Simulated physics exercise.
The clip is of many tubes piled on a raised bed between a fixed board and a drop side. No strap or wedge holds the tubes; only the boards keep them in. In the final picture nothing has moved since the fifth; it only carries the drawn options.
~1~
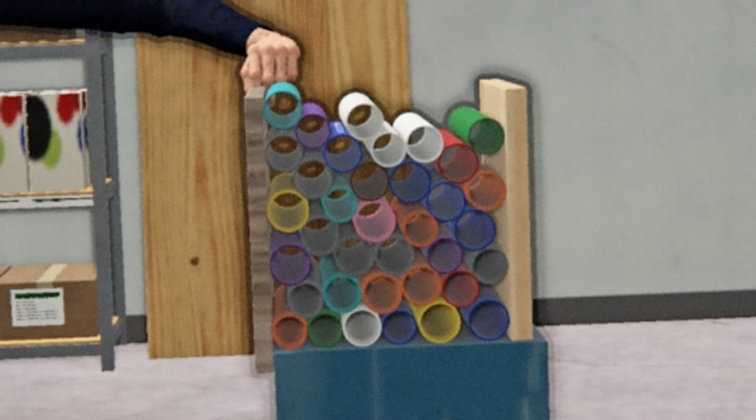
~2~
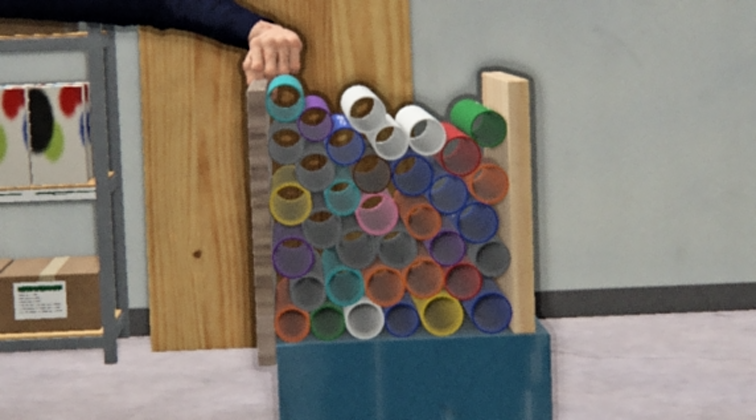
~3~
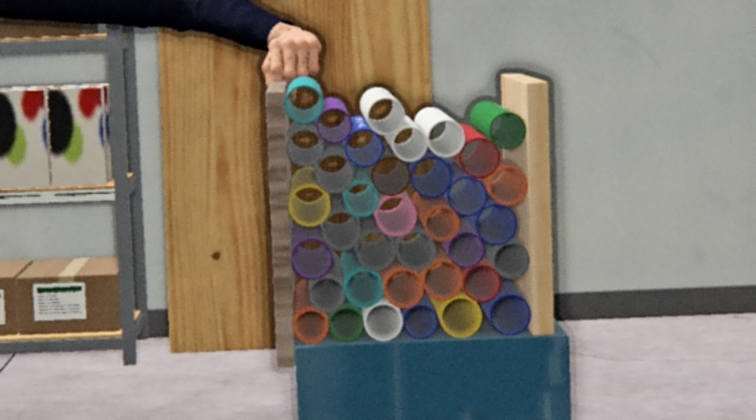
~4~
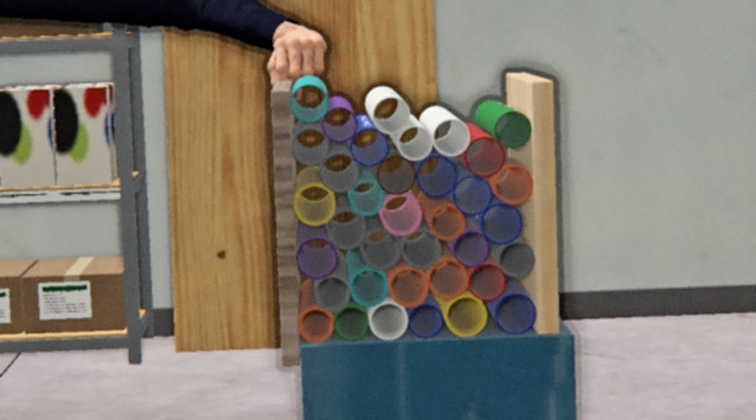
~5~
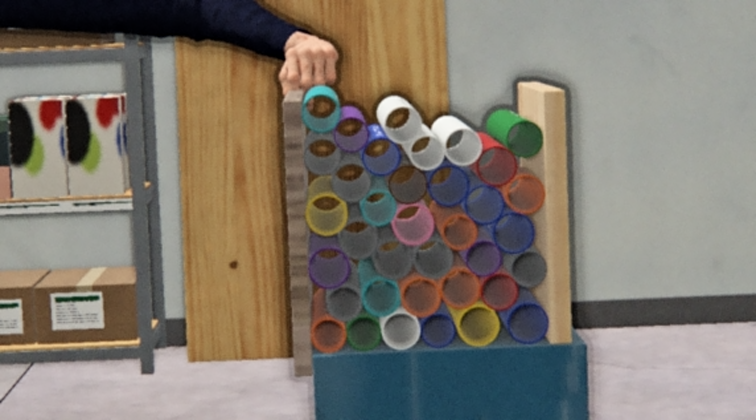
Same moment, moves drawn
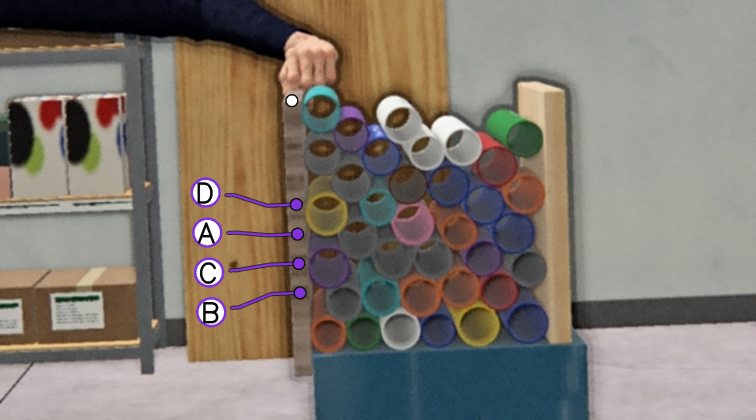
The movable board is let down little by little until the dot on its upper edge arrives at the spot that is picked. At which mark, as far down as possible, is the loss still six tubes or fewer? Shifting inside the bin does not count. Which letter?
Mark A is as low as it can go.
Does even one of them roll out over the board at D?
Yes, at D.
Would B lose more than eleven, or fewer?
Fewer than eleven.
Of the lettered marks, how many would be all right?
The number is two.
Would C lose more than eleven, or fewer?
At C, fewer than eleven.
On the marked copy, A at (297, 234); B at (300, 293); C at (298, 264); D at (296, 205); the white dot at (291, 100).
Following A. Soon after the start, top of the board (304, 160).
Later, top of the board (307, 230).
In the end, top of the board (307, 233), three out over the board.
As for the rest, B more than six out over the board; C seven out over the board; D one out over the board.
